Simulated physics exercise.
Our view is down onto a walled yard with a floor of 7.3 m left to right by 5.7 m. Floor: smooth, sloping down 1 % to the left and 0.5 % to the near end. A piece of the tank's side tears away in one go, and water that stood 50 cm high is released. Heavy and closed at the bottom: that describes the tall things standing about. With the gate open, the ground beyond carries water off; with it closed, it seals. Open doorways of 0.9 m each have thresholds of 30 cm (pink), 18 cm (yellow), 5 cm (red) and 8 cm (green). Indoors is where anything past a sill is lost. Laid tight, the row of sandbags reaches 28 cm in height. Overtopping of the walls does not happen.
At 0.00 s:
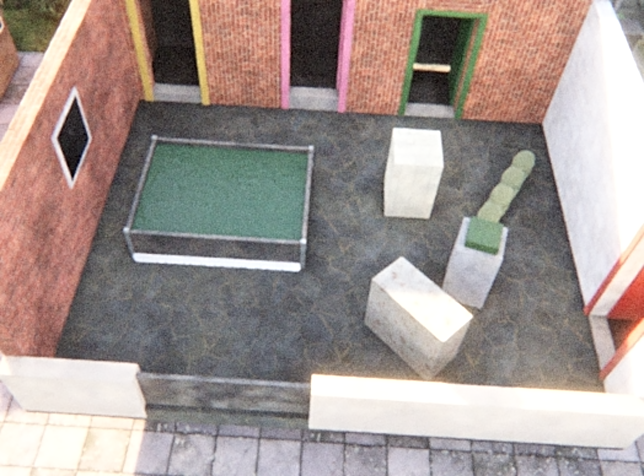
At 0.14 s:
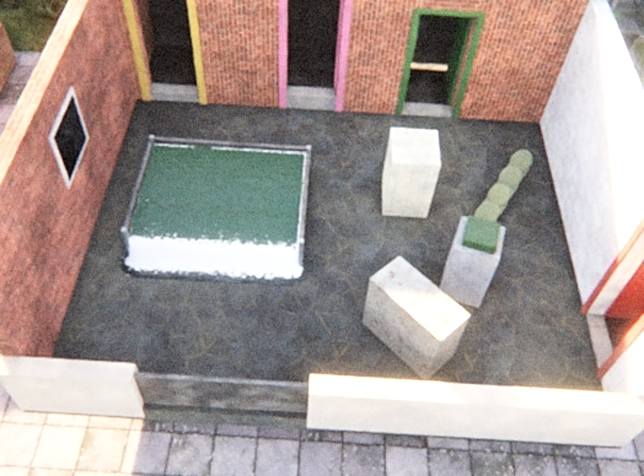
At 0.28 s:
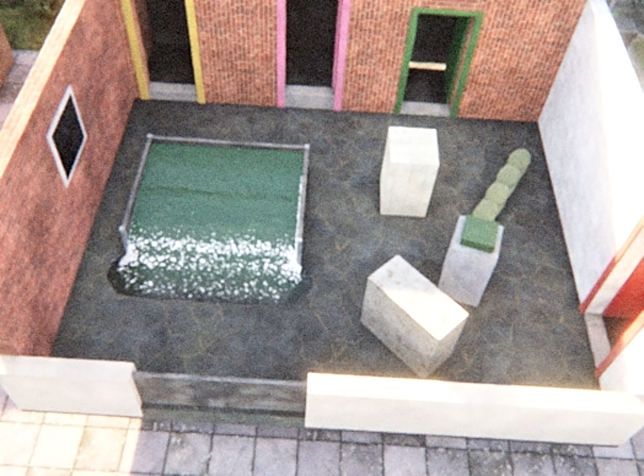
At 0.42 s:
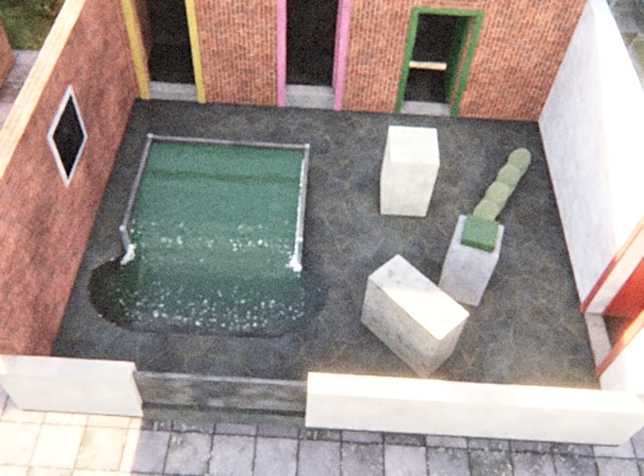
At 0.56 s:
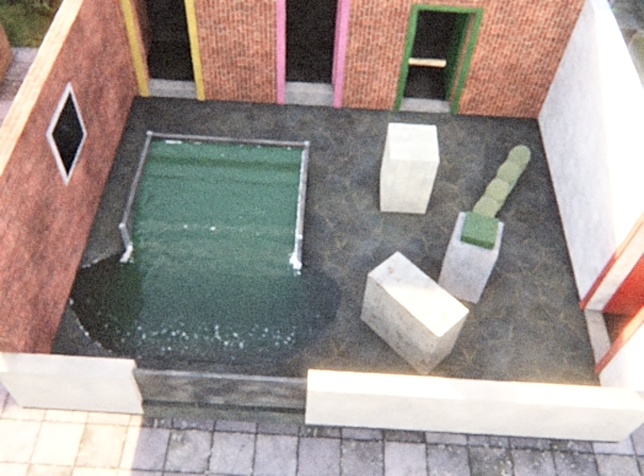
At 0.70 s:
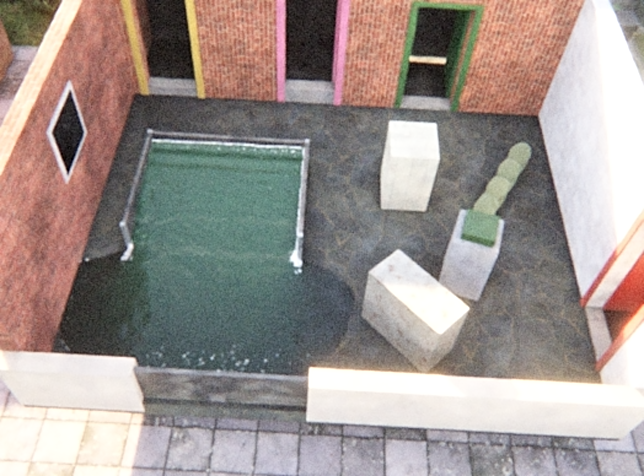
Green water burst out through the near side of a low tank in a walled yard, foaming white at first, then spread across the dark floor toward the front wall, left of the pale blocks.
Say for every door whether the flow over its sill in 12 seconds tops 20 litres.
As I see it, pink door: Lags behind the figure. Yellow door: Lags behind the figure. Red door: Outstrips the figure. Green door: Lags behind the figure.
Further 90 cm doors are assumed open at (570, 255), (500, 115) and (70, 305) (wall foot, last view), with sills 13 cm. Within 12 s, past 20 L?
First doorway falls short, second falls short, third gets there.
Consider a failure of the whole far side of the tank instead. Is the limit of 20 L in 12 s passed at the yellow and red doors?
Result: Yellow limit passed, red limit not passed.
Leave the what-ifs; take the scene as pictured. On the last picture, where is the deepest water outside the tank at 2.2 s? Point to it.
About (56, 381).
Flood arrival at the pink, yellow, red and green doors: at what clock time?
So pink at 5.5 s, yellow at 4.0 s, red at 3.2 s, and green at 7.0 s.
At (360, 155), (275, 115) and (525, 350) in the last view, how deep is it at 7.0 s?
Around 2 cm, 3 cm and 3 cm, in the order given.
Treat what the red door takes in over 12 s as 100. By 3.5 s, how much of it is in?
Fraction in by then: Around 0 per cent.
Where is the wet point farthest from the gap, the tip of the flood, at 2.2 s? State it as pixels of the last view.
Near (501, 404).
After 1.4 s water covers 25 % of the floor and is deepest (36 cm) near (168, 387); pink door not reached, yellow door not reached, red door not reached, green door not reached.
After 2.2 s water covers 25 % of the floor and is deepest (43 cm) near (56, 381); pink door not reached, yellow door not reached, red door not reached, green door not reached.
After 3.5 s water covers 40 % of the floor and is deepest (29 cm) near (377, 398); pink door not reached, yellow door not reached, red door 9 cm at the sill, 1 L in, green door not reached.
After 7.0 s water covers 85 % of the floor and is deepest (14 cm) near (130, 108); pink door 3 cm at the sill, 0 L in, yellow door 11 cm at the sill, 4 L in, red door 6 cm at the sill, 39 L in, green door not reached.
After 12.0 s water covers 95 % of the floor and is deepest (12 cm) near (55, 343); pink door 4 cm at the sill, 0 L in, yellow door 7 cm at the sill, 4 L in, red door 2 cm at the sill, 41 L in, green door 6 cm at the sill, 0 L in.
